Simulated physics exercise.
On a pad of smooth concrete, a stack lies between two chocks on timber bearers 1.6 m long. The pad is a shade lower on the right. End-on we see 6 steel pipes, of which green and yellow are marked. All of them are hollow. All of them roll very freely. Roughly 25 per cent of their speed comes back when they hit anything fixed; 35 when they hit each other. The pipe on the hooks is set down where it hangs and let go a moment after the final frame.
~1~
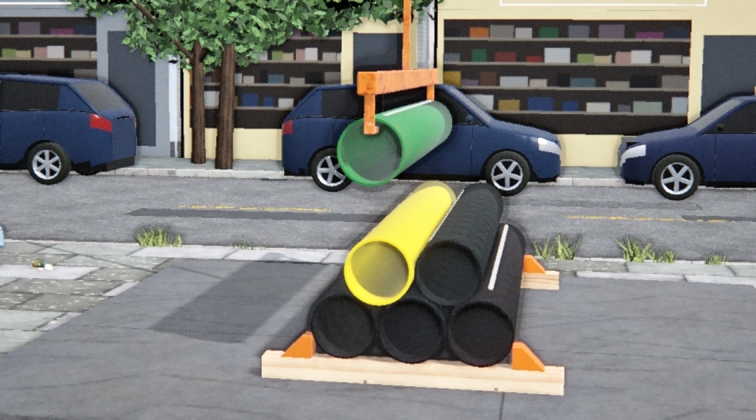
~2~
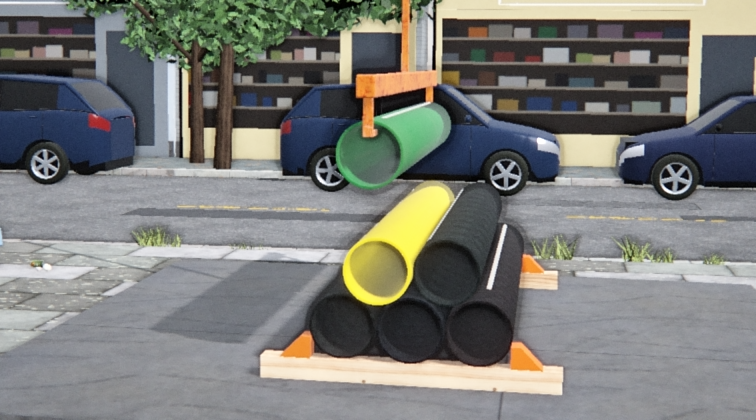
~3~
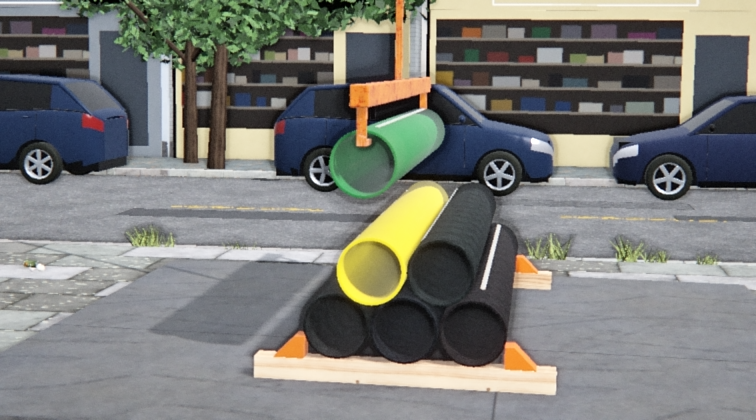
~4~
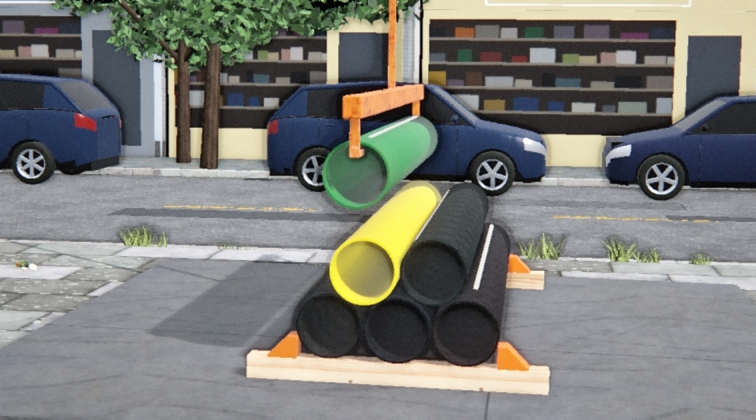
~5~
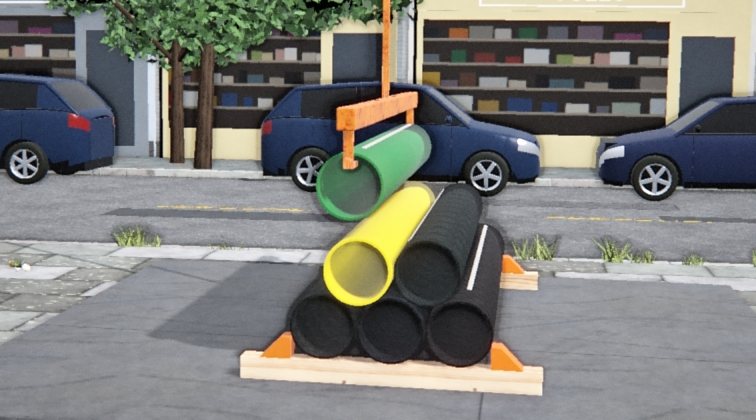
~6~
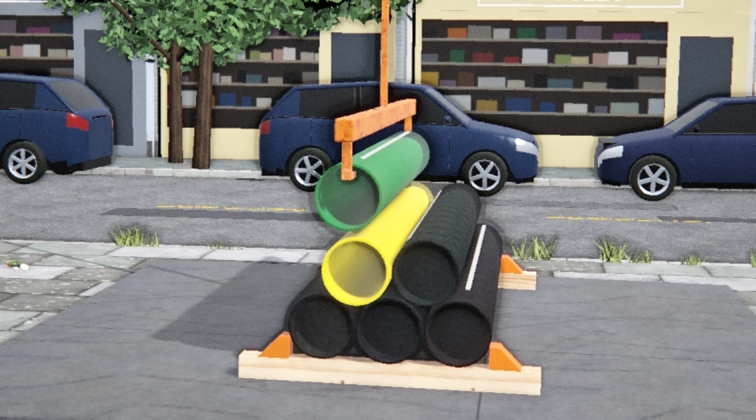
A green pipe on orange hooks lowers slowly above a stack of yellow and black pipes.
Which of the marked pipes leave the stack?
Once settled, the green one tumbles away and the Yellow one is kept back.
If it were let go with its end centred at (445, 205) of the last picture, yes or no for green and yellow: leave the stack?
Then: Green would and yellow would not.
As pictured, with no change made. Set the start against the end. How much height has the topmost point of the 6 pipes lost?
Comparing start and end, it's lower by about 65 cm.
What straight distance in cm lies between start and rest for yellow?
Yellow shifts something like 0.
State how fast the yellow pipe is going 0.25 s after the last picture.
Roughly 0.0 m/s.
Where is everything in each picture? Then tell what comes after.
Green at (371, 152), yellow at (378, 271); green hangs on the hooks; 3 form the bottom row, in the first frame.
Green at (370, 155), yellow at (377, 271); green hangs on the hooks; lowered 2 cm, in the second frame.
Green at (363, 164), yellow at (371, 271); green hangs on the hooks; lowered 6 cm, in the third frame.
Green at (356, 175), yellow at (364, 271); green hangs on the hooks; lowered 12 cm, in the fourth frame.
Green at (350, 186), yellow at (358, 272); green hangs on the hooks; lowered 18 cm, in the fifth frame.
Green at (348, 197), yellow at (356, 271); green hangs on the hooks; lowered 24 cm, in the sixth frame.
Then, 0.25 s after the last picture, green is up on others, 30 cm inside the left chock, rolling left; yellow is up on others, 35 cm inside the left chock; 0 past a chock so far.
Then, 0.55 s after the last picture, green is up on others, 20 cm inside the left chock, rolling left; no change for yellow; 0 past a chock so far.
Then, 0.75 s after the last picture, green is up on others, 5 cm inside the left chock, rolling left; no change for yellow; 0 past a chock so far.
Then, 1.05 s after the last picture, green is beyond the left chock, rolling left; no change for yellow; 1 past a chock so far.
At rest (1.95 s after the last picture), green is beyond the left chock; yellow is up on others, 35 cm inside the left chock; 1 past a chock so far.
